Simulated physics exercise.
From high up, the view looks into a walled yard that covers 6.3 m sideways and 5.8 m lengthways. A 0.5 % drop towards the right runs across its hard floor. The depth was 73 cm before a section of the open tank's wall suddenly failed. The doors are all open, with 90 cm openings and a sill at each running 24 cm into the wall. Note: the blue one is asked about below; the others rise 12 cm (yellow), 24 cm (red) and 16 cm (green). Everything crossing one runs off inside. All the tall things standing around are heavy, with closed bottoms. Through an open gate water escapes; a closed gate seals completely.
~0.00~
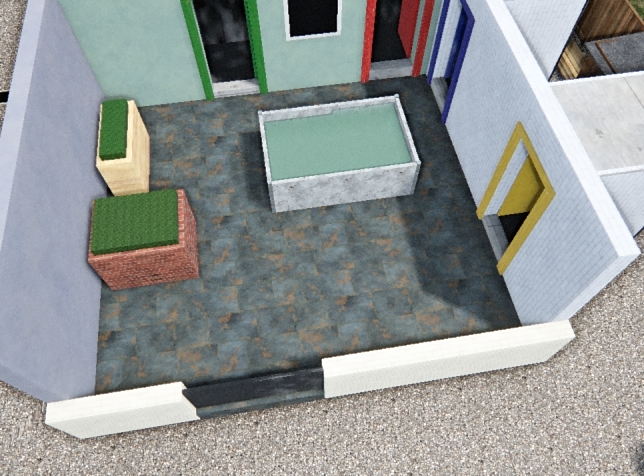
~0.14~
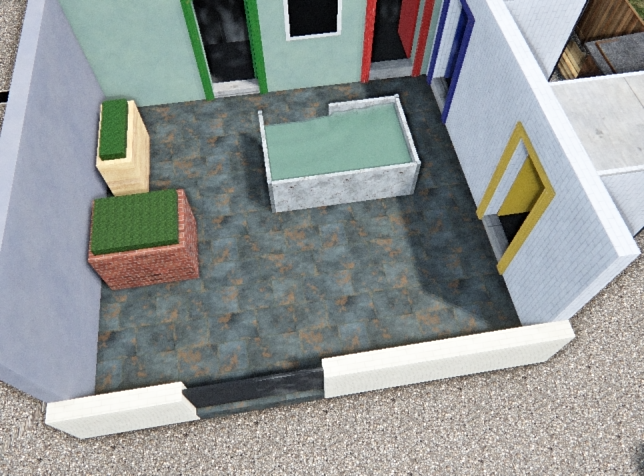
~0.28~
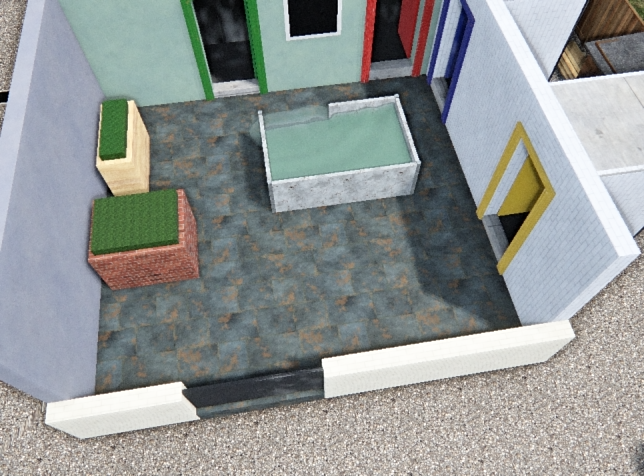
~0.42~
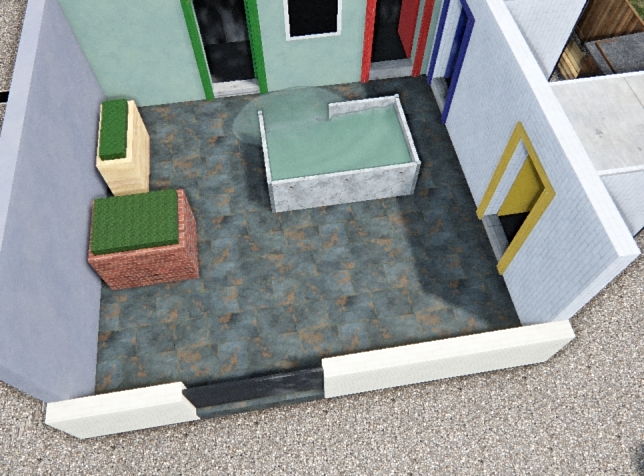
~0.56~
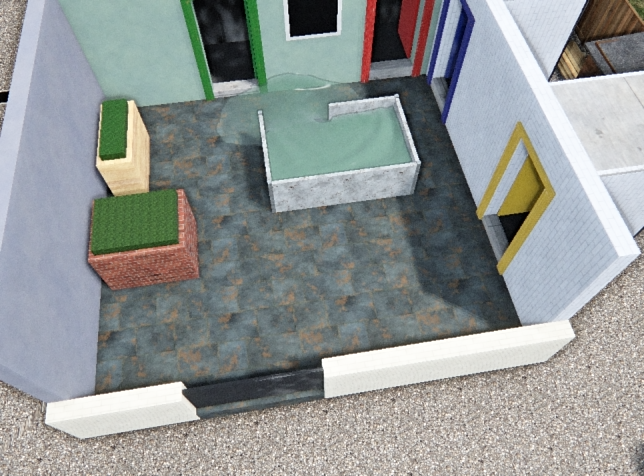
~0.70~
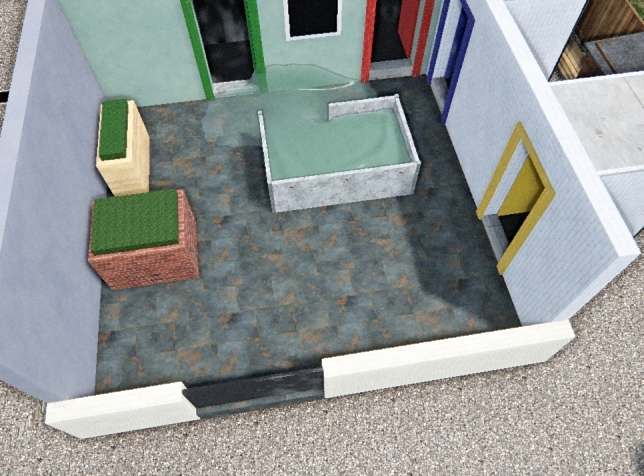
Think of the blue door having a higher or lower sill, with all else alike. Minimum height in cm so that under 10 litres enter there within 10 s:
23 cm.
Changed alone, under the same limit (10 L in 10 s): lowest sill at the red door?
Red - roughly 13.5 cm.
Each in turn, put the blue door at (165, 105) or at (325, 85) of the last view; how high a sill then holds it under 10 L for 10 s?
In turn: Roughly 21 cm, roughly 36 cm.
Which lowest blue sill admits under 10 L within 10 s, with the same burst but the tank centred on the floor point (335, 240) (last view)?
Then about 19 centimetres at the least.
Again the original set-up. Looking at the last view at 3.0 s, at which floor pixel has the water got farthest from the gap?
The tip of the flood lies near (100, 317).
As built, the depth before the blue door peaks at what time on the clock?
It peaks at about 2.8 s.
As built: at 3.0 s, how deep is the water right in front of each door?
Blue door 26 cm, yellow door 3 cm, red door 9 cm, green door 23 cm.
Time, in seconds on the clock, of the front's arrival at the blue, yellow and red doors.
The blue door at 1.5 seconds, the yellow door at 2.8 seconds, the red door at 0.9 seconds.
After 1.4 s water covers 20 % of the floor, deepest (49 cm) near (280, 98); it has not reached the blue door.
After 3.0 s water covers 40 % of the floor, deepest (34 cm) near (141, 114); 26 cm at the blue door, 16 litres in over its 20 cm sill.
After 10.0 s water covers 95 % of the floor, deepest (12 cm) near (473, 252); 8 cm at the blue door, 27 litres in over its 20 cm sill.
At the blue door as built, the water arrived by 1.5 s and peaked near 26 cm at 2.8 s.
With a sill of 18.5 cm, 40 litres would have come in within the 10 s; with 25 cm, 4 litres. So under 10 litres takes about 23 cm.
